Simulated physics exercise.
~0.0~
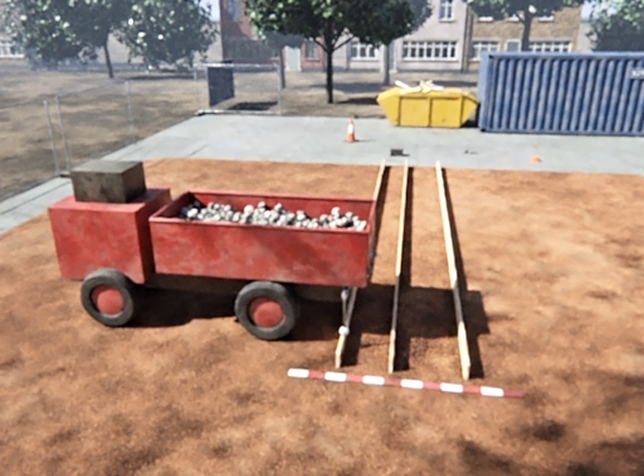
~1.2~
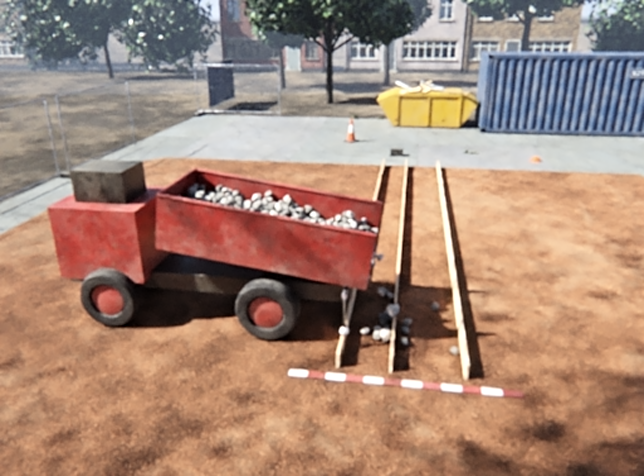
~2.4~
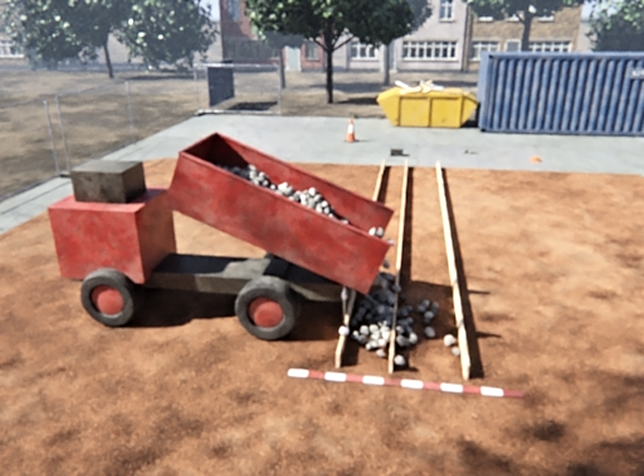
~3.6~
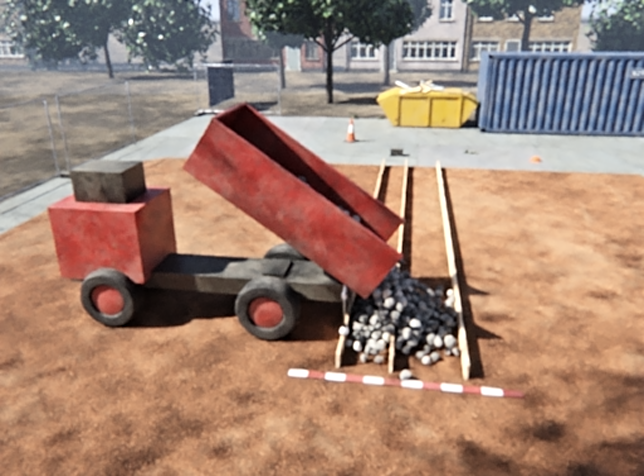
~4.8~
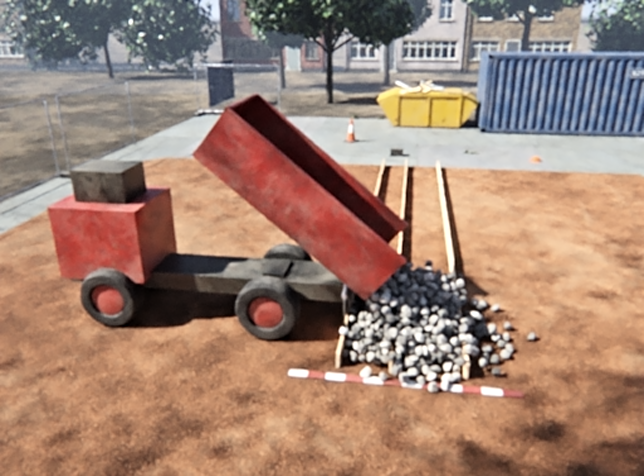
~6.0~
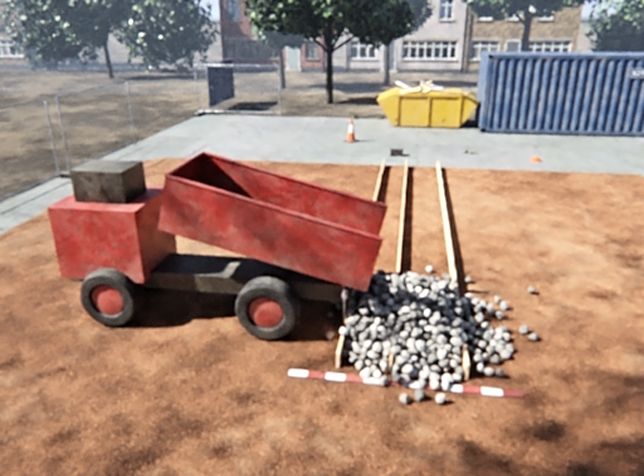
Red tipper truck tilting its body to spill grey stones rightward over wooden planks, then lowering it partway, empty beside the heap.
